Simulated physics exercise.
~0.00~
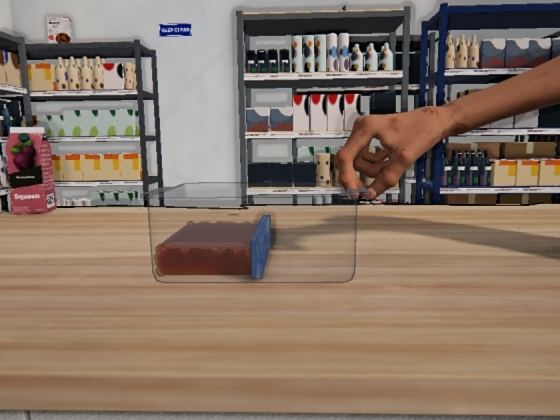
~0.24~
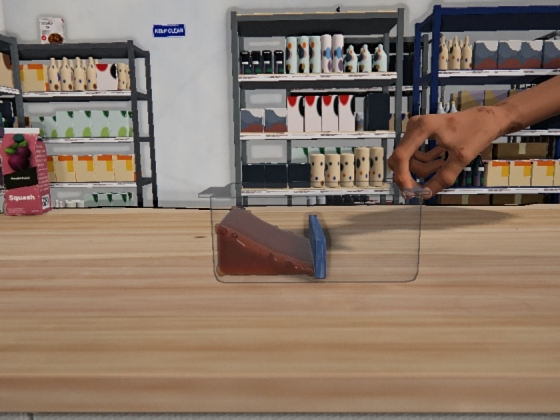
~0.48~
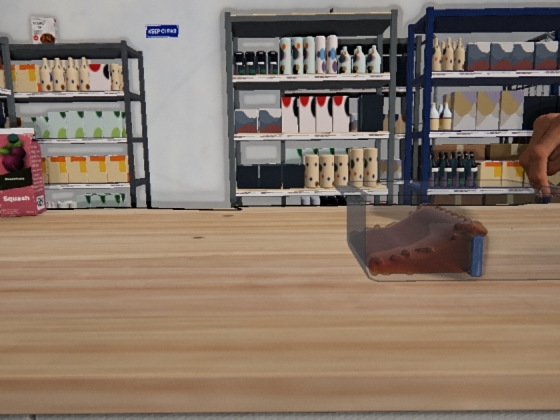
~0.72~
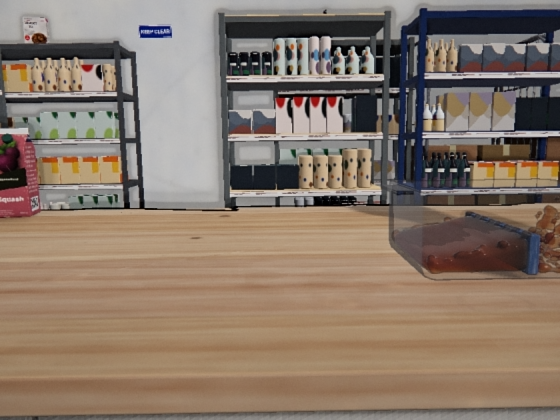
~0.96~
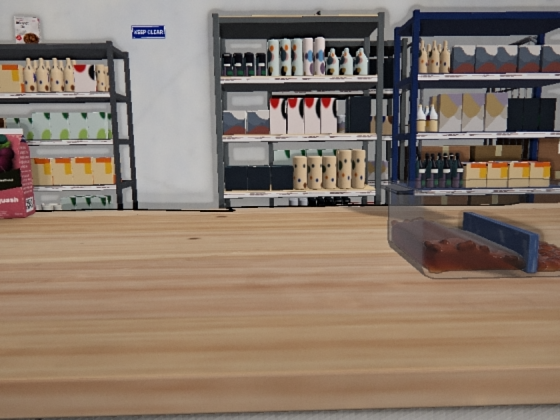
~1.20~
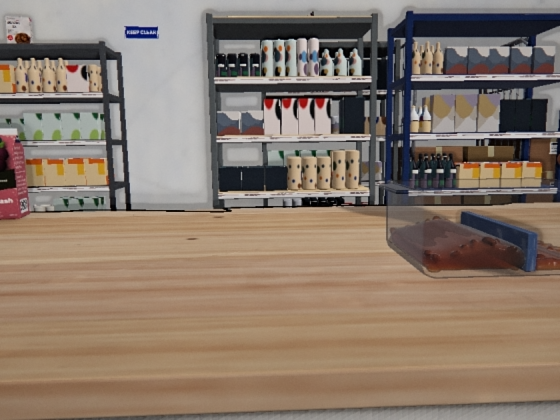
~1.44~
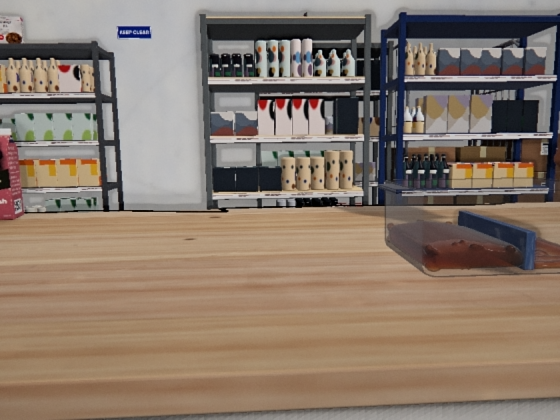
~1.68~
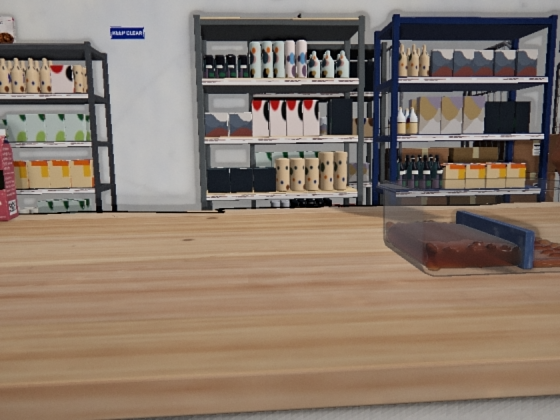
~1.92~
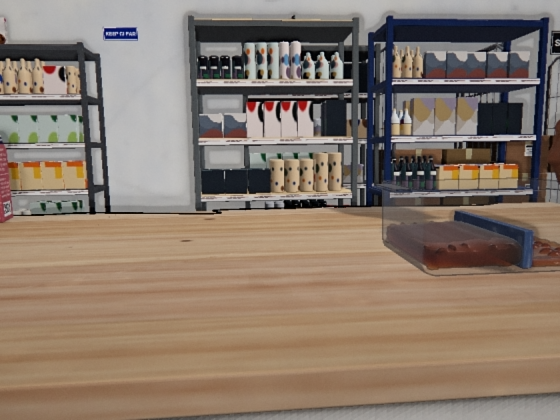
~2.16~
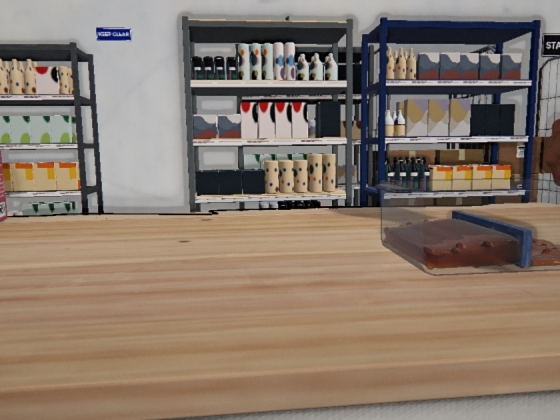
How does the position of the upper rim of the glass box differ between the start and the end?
At the start the rim is left of the middle of the view, and at the end it is over on the right side, at about the same height.
